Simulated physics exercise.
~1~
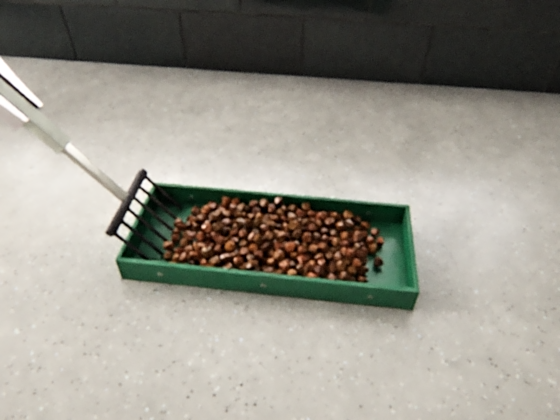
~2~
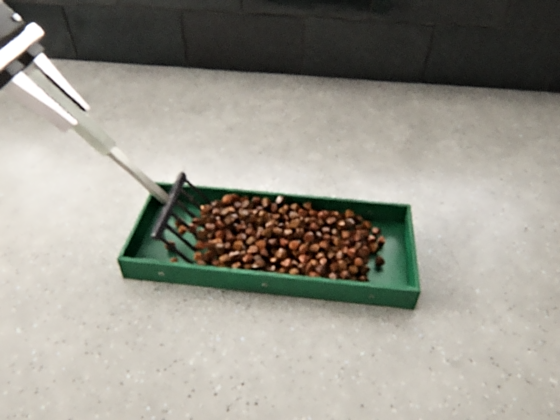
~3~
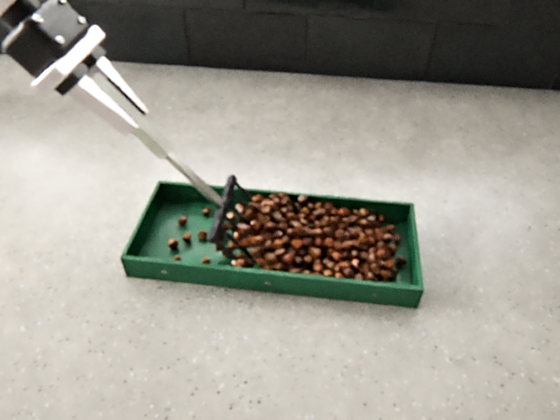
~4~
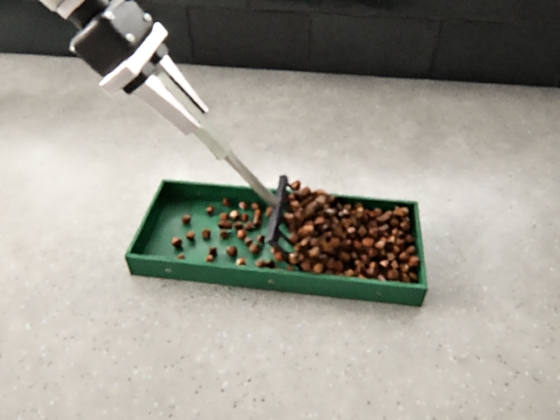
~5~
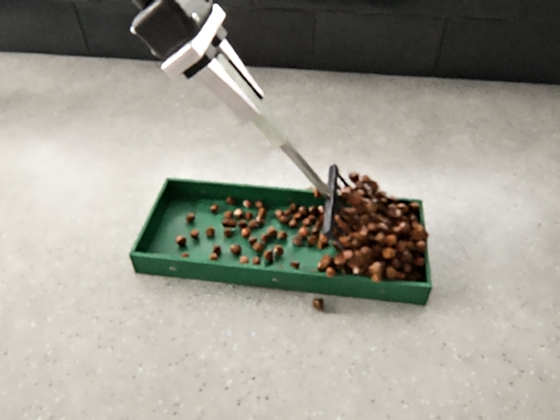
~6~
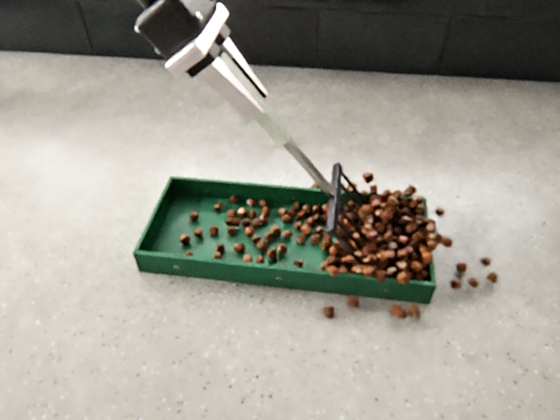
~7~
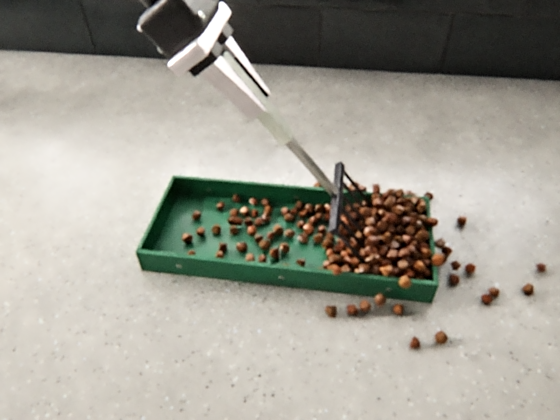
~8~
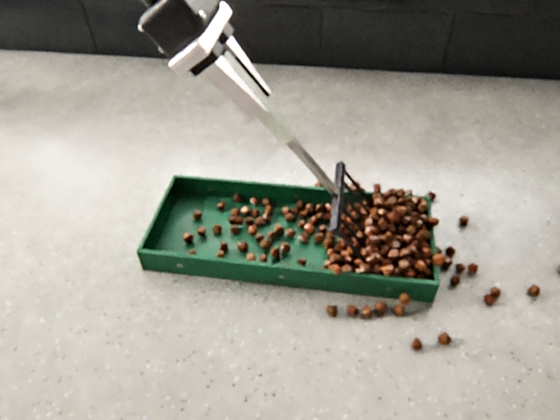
A robot arm holding a black rake reaches from the upper left into a shallow green tray of brown pellets, which sits on a speckled grey table before a dark tiled wall, seen from slightly above. The rake starts at the tray's left end and pushes the pellets rightward. They bunch into a rising heap while some slip behind and scatter across the tray floor. Near the right end the heap spills over the rim, and pellets roll onto the table. The rake stops there, with most pellets still in the tray and a few scattered outside.
